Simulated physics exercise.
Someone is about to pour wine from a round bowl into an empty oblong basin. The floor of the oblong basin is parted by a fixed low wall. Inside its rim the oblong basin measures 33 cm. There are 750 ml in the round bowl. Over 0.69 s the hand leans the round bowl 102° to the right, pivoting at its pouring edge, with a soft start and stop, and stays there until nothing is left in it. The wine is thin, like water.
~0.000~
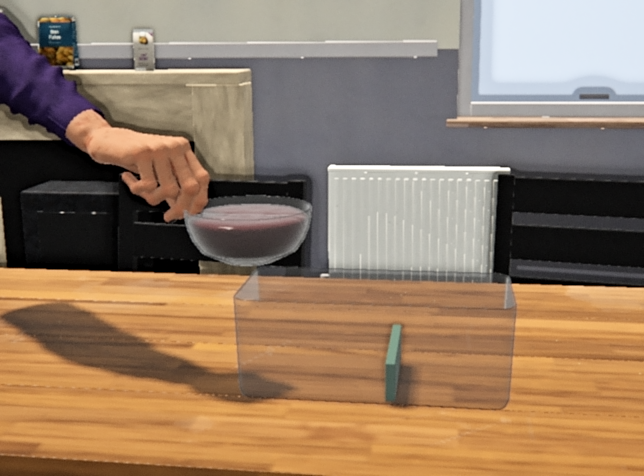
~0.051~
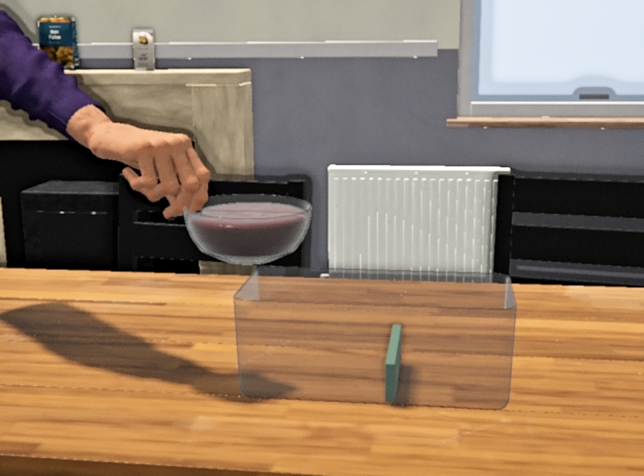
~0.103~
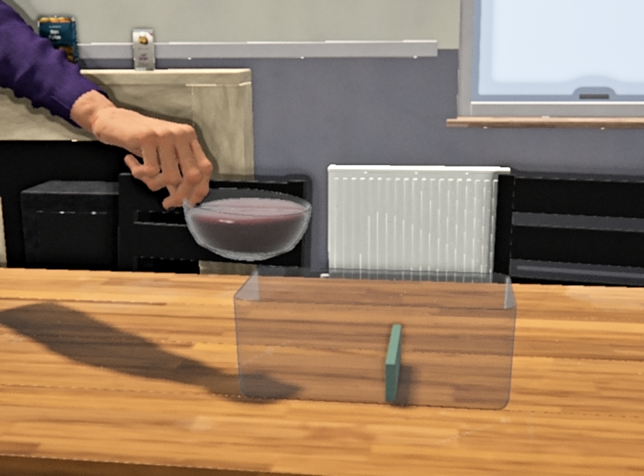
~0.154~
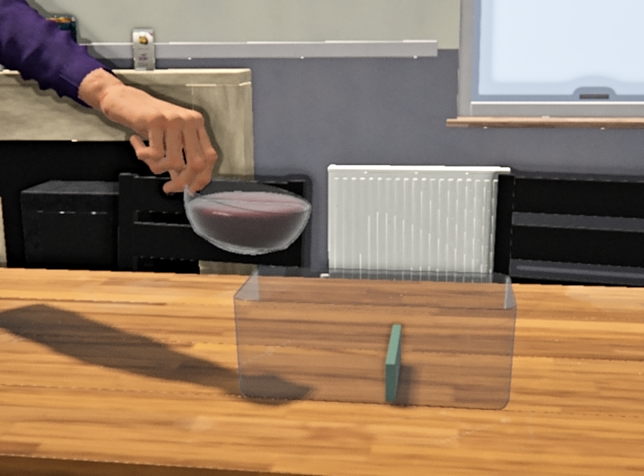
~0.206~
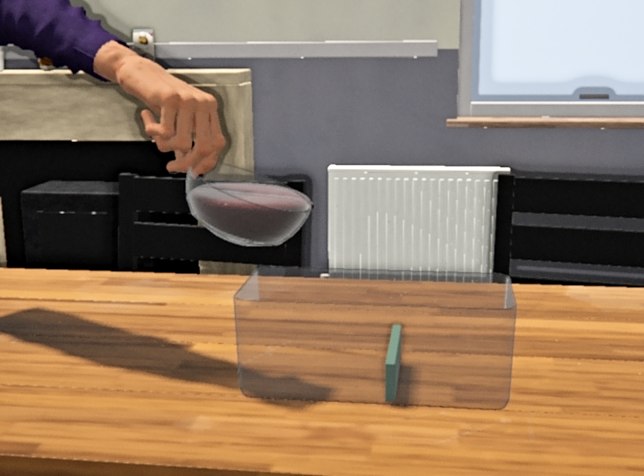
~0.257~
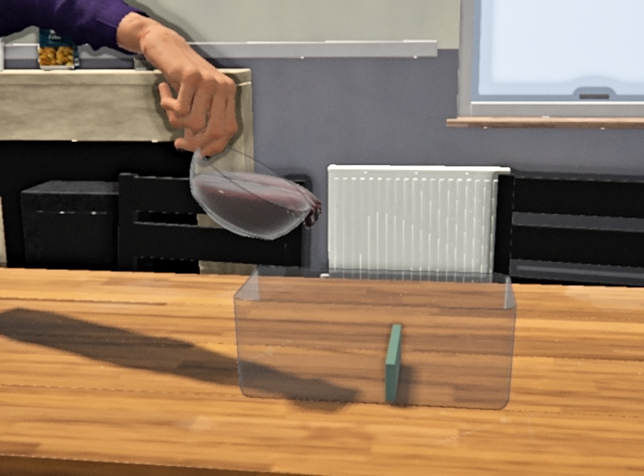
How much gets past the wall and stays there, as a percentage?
About 59 per cent.
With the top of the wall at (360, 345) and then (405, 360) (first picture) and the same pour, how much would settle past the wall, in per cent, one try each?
In turn about 85 and 45 per cent.
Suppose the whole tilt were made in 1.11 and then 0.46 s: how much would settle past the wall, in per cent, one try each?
First 55, then 55 per cent.
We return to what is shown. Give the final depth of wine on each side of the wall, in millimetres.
Some 10 mm on the left and 22 mm on the right.
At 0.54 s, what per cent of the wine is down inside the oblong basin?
About 26 per cent.
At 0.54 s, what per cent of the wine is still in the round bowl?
Some 18 per cent.
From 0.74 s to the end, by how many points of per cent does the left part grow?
Some 14 per cent.
After 0.54 s the tilt is 90° and 19 per cent is still to pour, 18 is left of the wall and 7 right of it.
After 0.74 s the tilt is 102° and 0 per cent is still to pour, 26 is left of the wall and 69 right of it.
After 0.96 s the tilt is 102° and 0 per cent is still to pour, 37 is left of the wall and 60 right of it.
After 1.19 s the tilt is 102° and 0 per cent is still to pour, 39 is left of the wall and 59 right of it.
In the end 39 per cent lies left of the wall, 59 right of it and 2 outside.
